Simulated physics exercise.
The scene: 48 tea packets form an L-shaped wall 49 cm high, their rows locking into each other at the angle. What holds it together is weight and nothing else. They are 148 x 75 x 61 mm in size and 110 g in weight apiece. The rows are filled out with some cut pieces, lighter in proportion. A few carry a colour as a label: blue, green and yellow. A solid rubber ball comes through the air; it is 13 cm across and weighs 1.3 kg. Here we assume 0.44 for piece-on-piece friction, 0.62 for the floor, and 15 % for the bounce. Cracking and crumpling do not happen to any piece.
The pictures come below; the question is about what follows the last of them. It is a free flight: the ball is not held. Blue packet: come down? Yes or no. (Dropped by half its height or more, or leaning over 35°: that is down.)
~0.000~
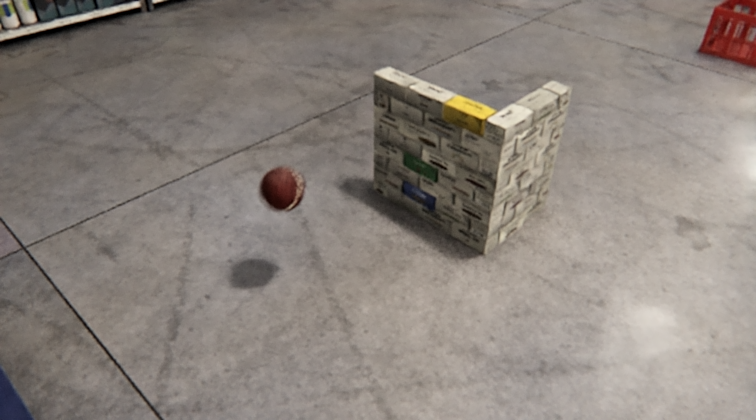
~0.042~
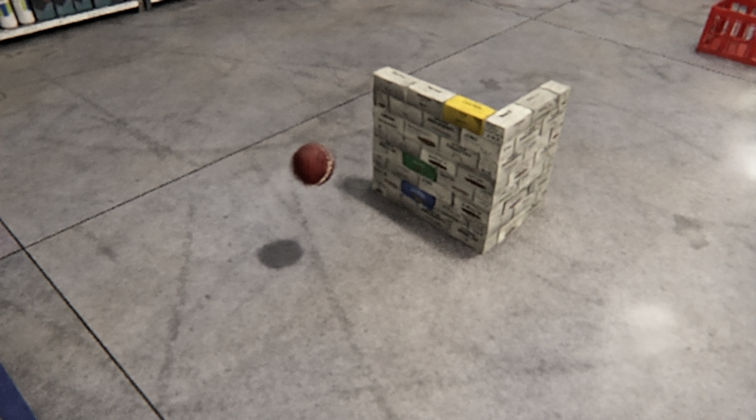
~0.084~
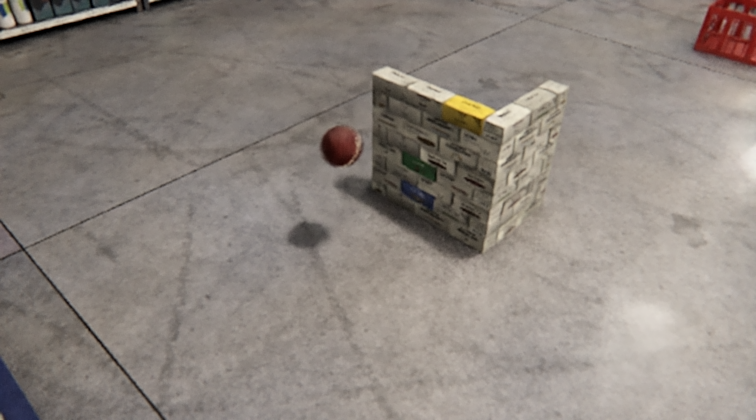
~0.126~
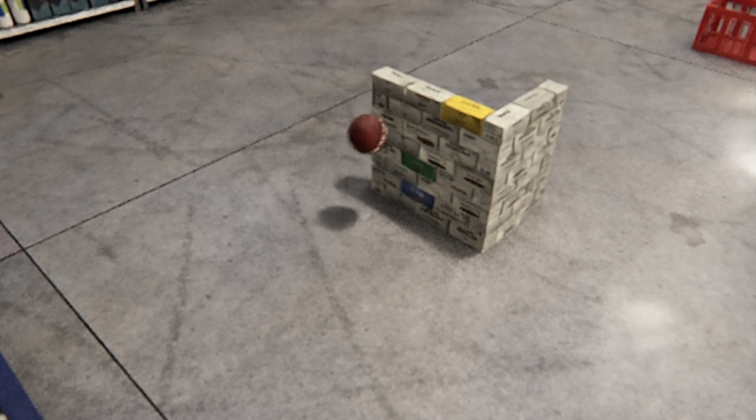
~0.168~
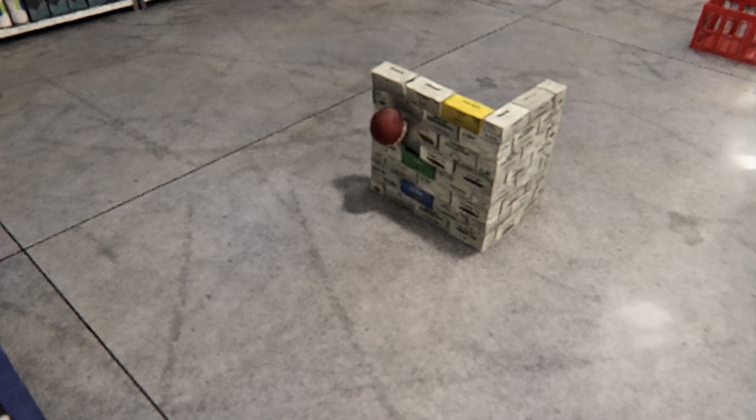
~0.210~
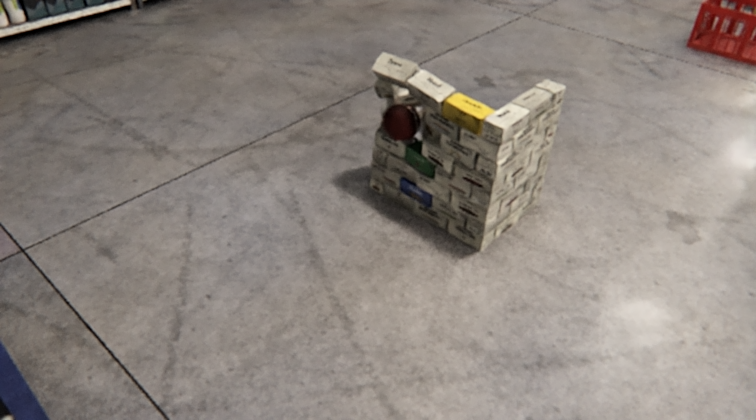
No.
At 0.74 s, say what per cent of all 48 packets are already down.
25 %.
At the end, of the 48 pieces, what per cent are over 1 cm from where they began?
35 %.
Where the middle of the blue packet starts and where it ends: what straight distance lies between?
I'd put it at near 0 cm.
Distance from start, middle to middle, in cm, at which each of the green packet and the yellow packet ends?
Roughly green 20, yellow 4.
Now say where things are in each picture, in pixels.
In the first picture (places mark the middle of the side facing us; the camera moves round a little), ball (283, 189) 43 cm from contact, 3.0 m/s; blue packet (418, 196); yellow packet (462, 120); green packet (420, 167); nothing disturbed.
Ball (313, 165) 31 cm from contact, 2.9 m/s; blue packet (417, 196), in the second picture.
Ball (341, 147) 19 cm from contact, 2.9 m/s; blue packet (417, 195), in the third picture.
Ball (368, 134) 7 cm from contact, 2.9 m/s; blue packet (416, 195), in the fourth picture.
Ball (389, 126) after contact, 1.9 m/s; blue packet (416, 194); green packet (418, 165) shifted 6 mm; steepest lean 9°, the packet at (394, 72); 10 disturbed, none down, in the fifth picture.
Ball (402, 122) after contact, 1.9 m/s; blue packet (415, 194); green packet (419, 162) shifted 20 mm; yellow packet (461, 118) shifted 9 mm; steepest lean 37°, the packet at (393, 66); 1 of the 48 packets down, 19 disturbed in all, in the sixth picture.
After 0.28 s, ball still moving; 5 of the 48 packets down; blue packet unmoved; green packet leaning 10°.
After 0.42 s, ball still moving; 13 of the 48 packets down; blue packet unmoved; green packet leaning 31°, 38 mm lower.
After 0.74 s, ball still moving; 13 of the 48 packets down; blue packet unmoved; green packet leaning 47°, 14 cm lower.
At rest (1.8 s), ball rolling away; 13 of the 48 packets down; blue packet unmoved; green packet leaning 24°, 16 cm lower; yellow packet shifted 32 mm. As the last picture would show them, middles, blue packet near (421, 189), green packet near (454, 189).
